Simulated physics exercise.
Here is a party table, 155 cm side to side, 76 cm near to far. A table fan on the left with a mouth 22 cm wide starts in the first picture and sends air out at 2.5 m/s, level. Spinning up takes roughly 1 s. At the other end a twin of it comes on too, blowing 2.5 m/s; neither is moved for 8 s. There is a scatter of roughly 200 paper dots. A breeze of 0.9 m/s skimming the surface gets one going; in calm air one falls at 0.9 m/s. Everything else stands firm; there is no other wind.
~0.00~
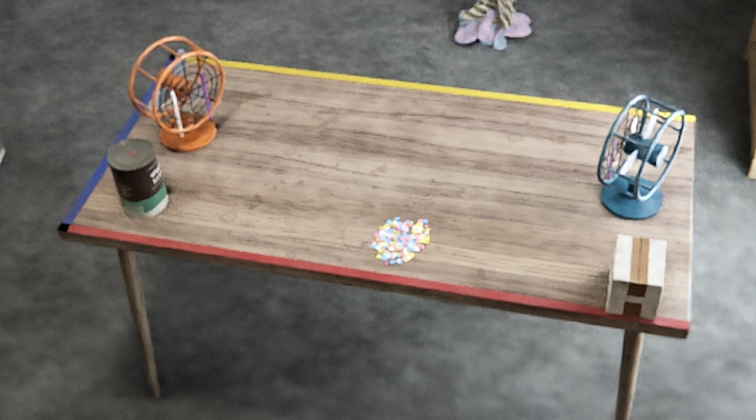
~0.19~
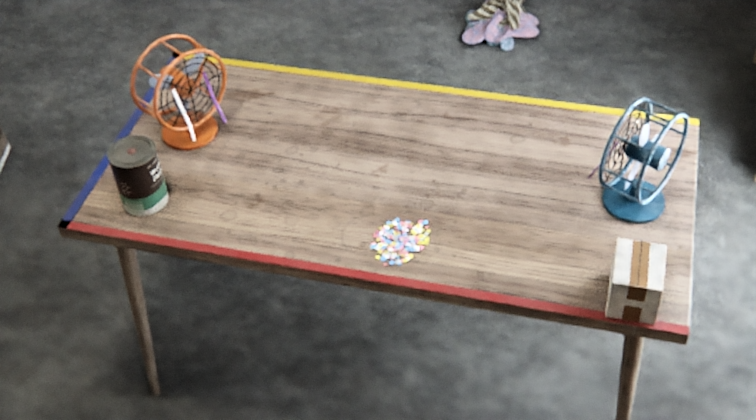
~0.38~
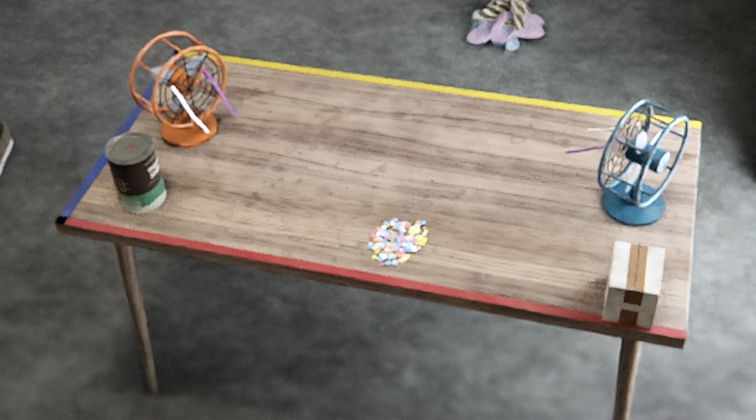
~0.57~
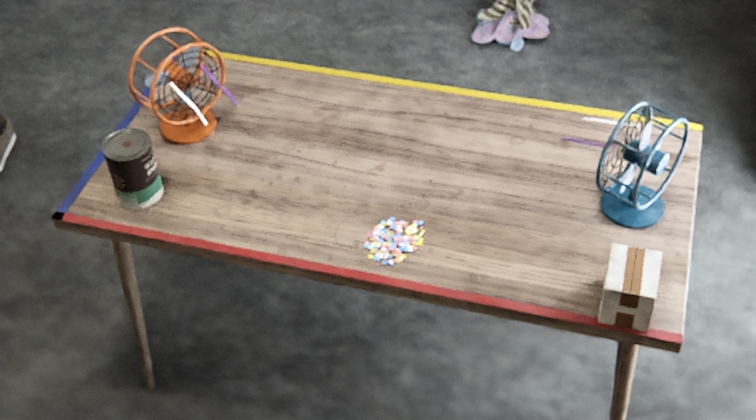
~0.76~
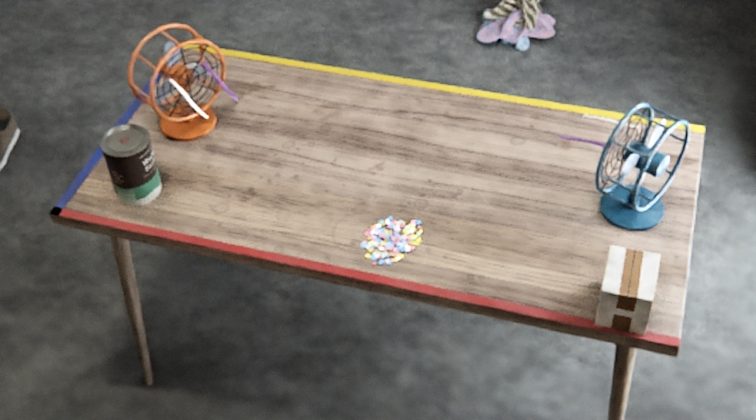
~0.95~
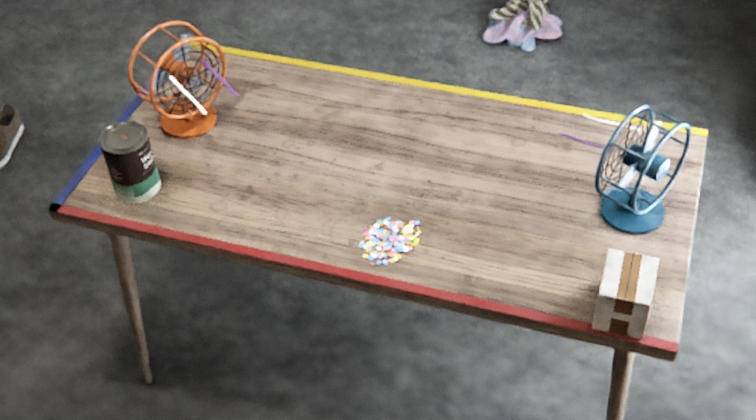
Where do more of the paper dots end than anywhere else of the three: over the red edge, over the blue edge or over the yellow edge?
The biggest group is at the red one.
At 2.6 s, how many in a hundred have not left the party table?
Near 50 %.
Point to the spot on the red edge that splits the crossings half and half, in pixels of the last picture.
At about (505, 314).
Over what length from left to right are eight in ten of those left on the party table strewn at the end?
Roughly 10 cm.
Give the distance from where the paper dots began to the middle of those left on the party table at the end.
About 60 cm.
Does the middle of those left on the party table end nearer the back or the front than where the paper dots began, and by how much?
Towards the back, some 15 cm.
After 1.6 s, 84 % are still on the top, 0 % are over the yellow edge, 0 % over the blue edge and 16 % over the red edge; the middle of those left on the top is near (479, 266).
After 2.6 s, 46 % are still on the top, 0 % are over the yellow edge, 0 % over the blue edge and 54 % over the red edge; the middle of those left on the top is near (650, 257).
After 4.4 s, 46 % are still on the top, 0 % are over the yellow edge, 0 % over the blue edge and 54 % over the red edge; the middle of those left on the top is near (651, 255).
After 8.0 s, at the end, 0 % are over the yellow edge, 0 % over the blue edge and 56 % over the red edge; the middle of those left on the top is near (654, 248).
